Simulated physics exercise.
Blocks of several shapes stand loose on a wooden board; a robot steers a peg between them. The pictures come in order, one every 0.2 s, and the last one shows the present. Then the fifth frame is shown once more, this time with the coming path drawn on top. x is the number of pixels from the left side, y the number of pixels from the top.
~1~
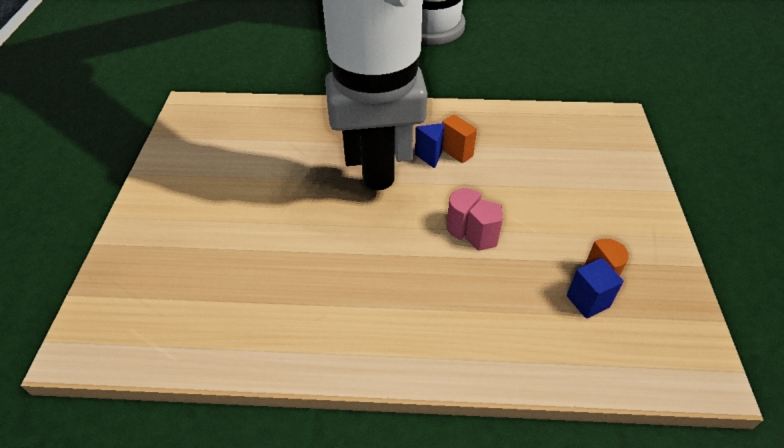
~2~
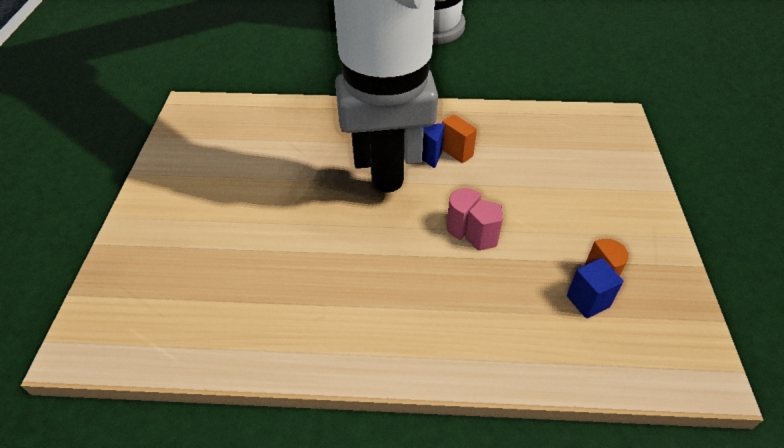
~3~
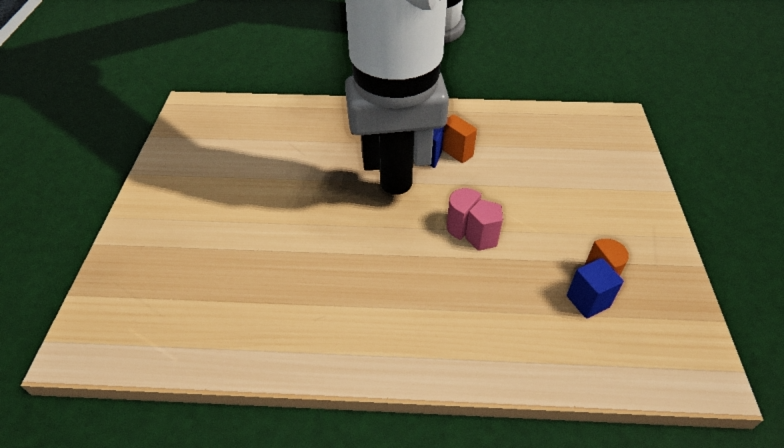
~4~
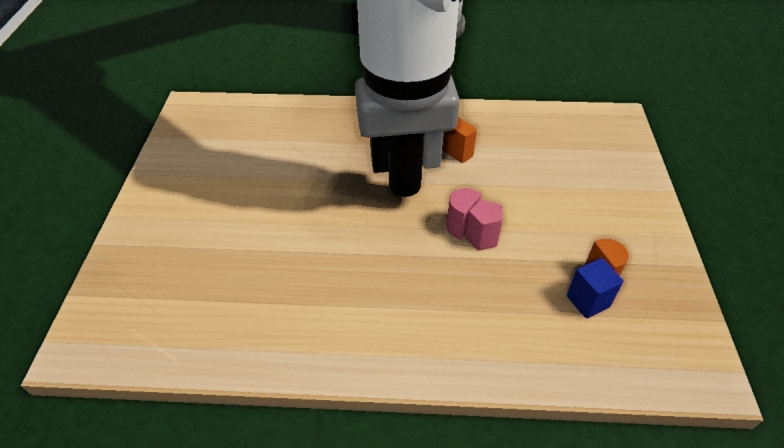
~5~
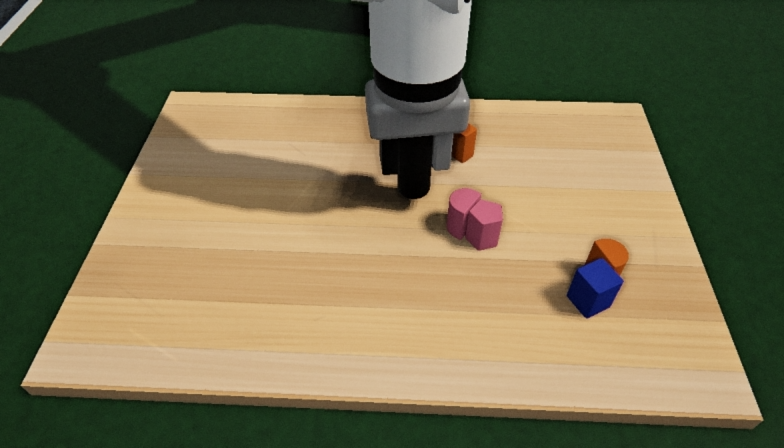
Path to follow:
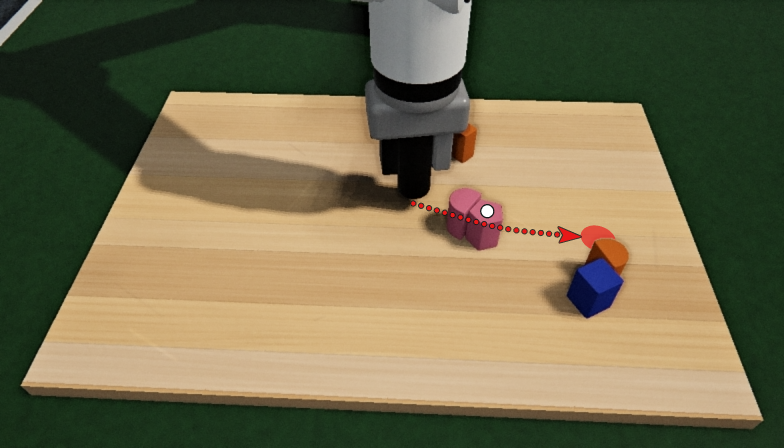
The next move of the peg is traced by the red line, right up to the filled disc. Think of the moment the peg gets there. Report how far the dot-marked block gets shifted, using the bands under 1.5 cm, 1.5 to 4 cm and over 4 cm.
Displacement: Past 4 cm.
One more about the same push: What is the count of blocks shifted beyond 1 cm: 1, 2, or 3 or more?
The number of blocks that move over 1 cm is two.
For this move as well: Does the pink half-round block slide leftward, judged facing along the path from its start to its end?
That would be a no.
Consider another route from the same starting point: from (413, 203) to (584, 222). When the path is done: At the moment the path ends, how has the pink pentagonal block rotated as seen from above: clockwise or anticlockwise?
The pink pentagonal block rotates clockwise.
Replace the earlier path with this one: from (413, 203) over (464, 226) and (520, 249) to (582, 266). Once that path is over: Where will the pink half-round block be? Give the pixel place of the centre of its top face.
Its top middle will sit at (611, 265).
Drawn move, from (413, 203) through (502, 228) to (598, 238); the dot is on the pink pentagonal block.
On the path given first. One third of the way, peg at (474, 206); pink half-round block at (498, 212), turned 25° clockwise; pink pentagonal block at (514, 229), turned 20° clockwise.
Two thirds of the way, peg at (538, 218); pink half-round block at (550, 230), turned 95° clockwise; pink pentagonal block at (536, 248), turned 80° clockwise.
At the end, peg at (604, 224); pink half-round block at (560, 232), turned 130° clockwise; pink pentagonal block at (536, 248), turned 80° clockwise; orange half-round block still.
